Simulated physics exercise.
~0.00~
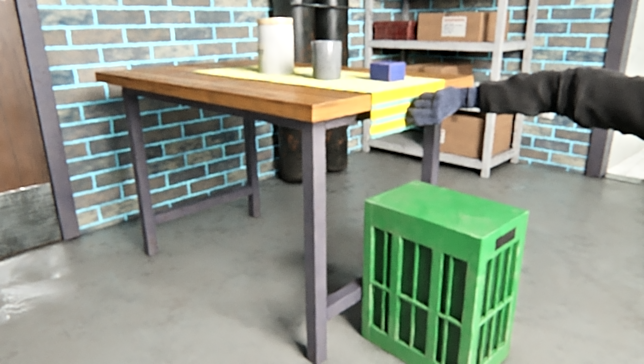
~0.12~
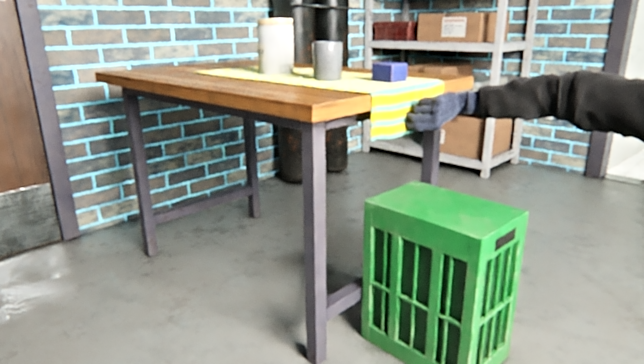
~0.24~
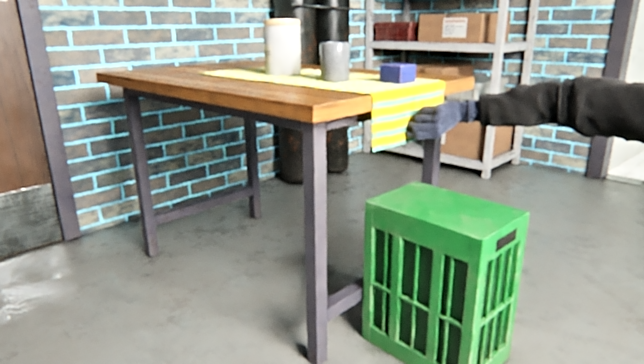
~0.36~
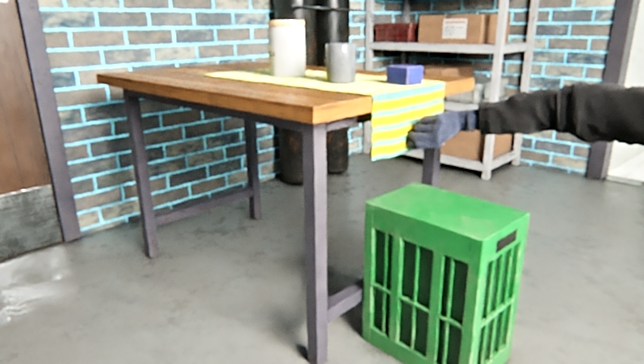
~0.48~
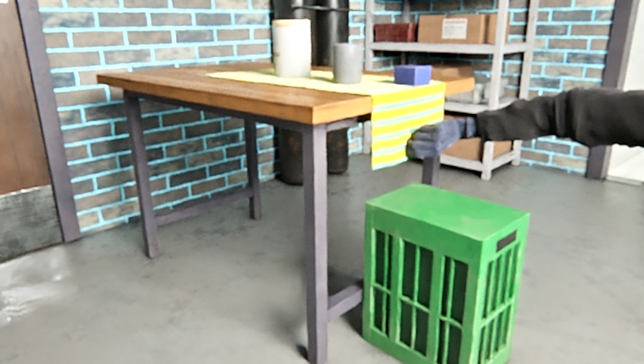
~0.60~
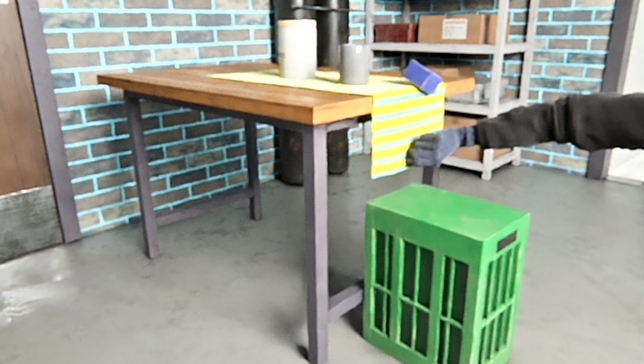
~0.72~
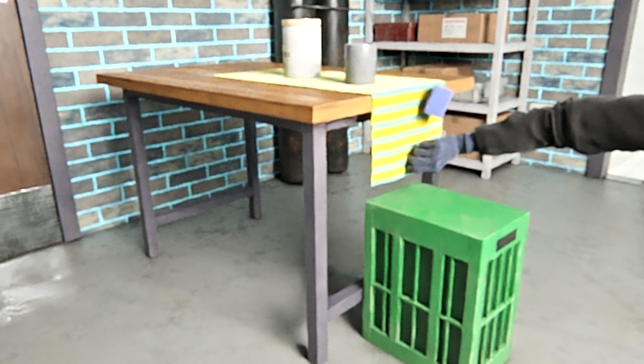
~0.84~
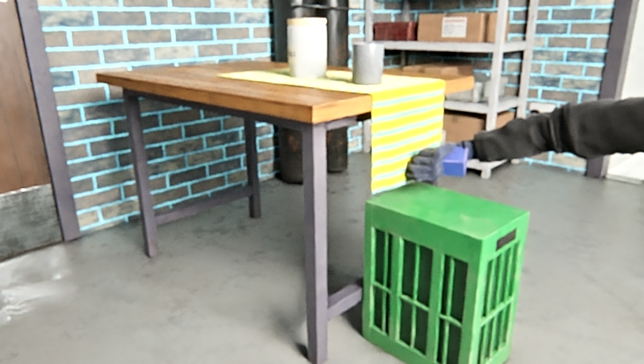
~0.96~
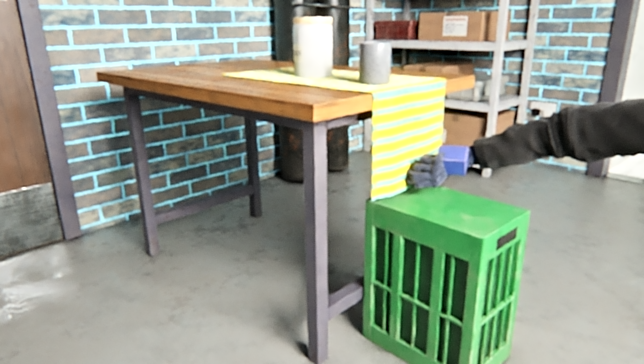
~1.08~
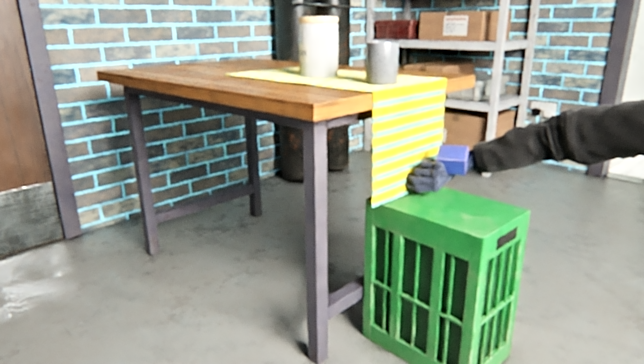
We see a gloved hand slowly pull a yellow striped towel down over a table's edge, carrying a white canister, grey mug and blue block rightward; the block tips off and drops beside the hand, while the canister and mug stay upright on the table as the hem reaches a green crate.
